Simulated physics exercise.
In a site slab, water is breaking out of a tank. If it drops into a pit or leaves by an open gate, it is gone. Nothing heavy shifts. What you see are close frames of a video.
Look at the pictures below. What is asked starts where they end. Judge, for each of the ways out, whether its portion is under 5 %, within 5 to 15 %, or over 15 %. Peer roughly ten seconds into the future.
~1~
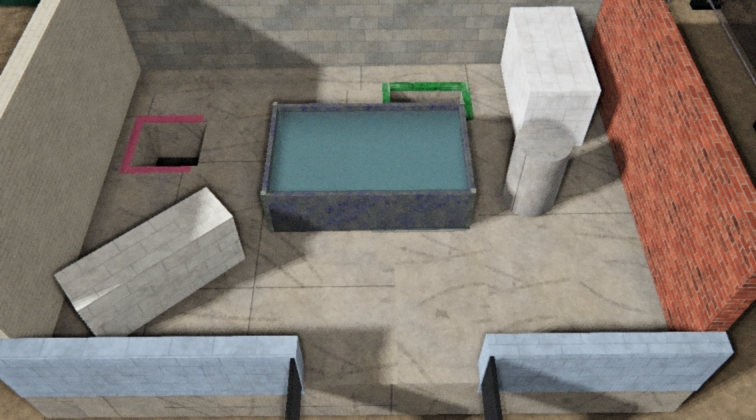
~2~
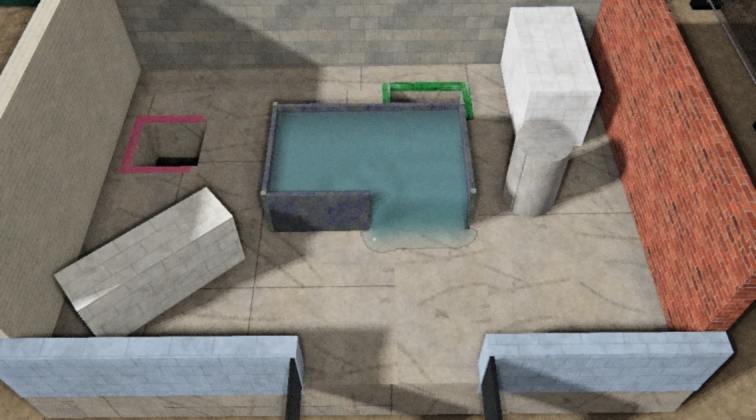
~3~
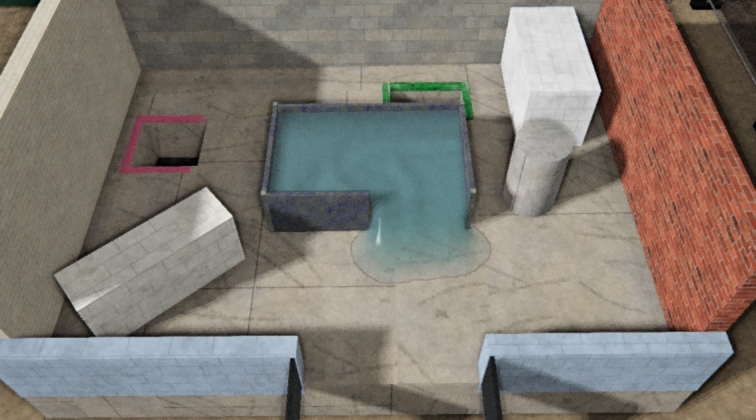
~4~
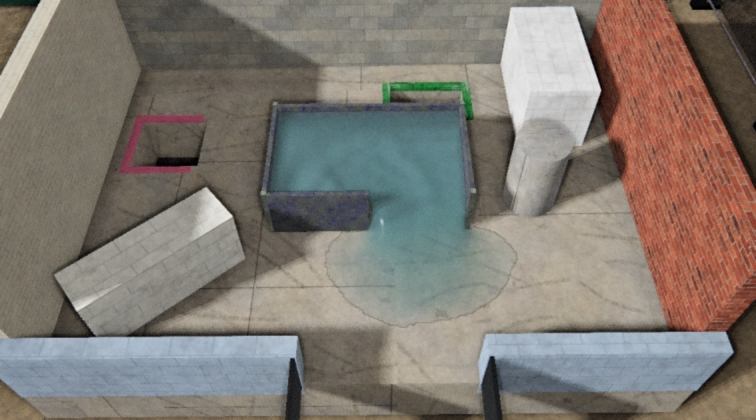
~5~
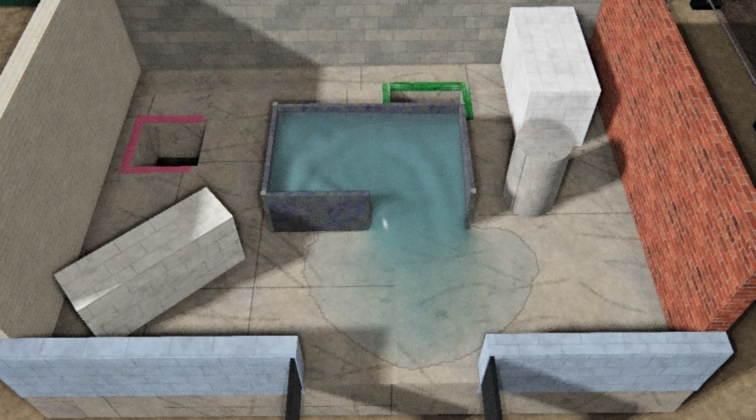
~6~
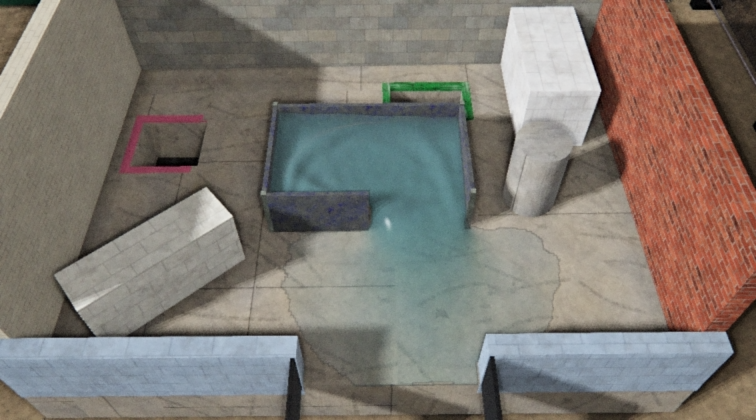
My judgement: The gate's portion is over 15 %; the green pit's portion is under 5 %; the pink pit's portion is under 5 %.
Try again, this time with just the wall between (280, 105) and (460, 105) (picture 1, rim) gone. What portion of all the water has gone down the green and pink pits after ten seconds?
In percent: Green 35, pink 30.
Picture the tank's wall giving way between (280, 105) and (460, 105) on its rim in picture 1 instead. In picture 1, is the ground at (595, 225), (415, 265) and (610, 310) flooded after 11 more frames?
Listed in order, they come out without a puddle, without a puddle and without a puddle.
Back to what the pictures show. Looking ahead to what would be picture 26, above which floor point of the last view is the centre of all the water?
Close to (421, 230), I reckon.
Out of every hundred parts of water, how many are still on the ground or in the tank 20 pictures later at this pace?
That comes to around 70 in a hundred.
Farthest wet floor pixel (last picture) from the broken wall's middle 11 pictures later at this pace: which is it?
Near (89, 368).
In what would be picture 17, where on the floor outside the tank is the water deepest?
Around (666, 360).
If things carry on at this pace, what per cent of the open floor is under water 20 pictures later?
That works out to some 40 in a hundred.
A moment on, water covers 25 % of the floor; the gate 8 %, the green pit 0 %, the pink pit 0 %.
Next, water covers 25 % of the floor; the gate 19 %, the green pit 0 %, the pink pit 0 %.
Then, water covers 40 % of the floor; the gate 31 %, the green pit 0 %, the pink pit 0 %.
Later, water covers 50 % of the floor; the gate 43 %, the green pit 0 %, the pink pit 0 %.
In the end, water covers 55 % of the floor; the gate 53 %, the green pit 1 %, the pink pit 0 %.
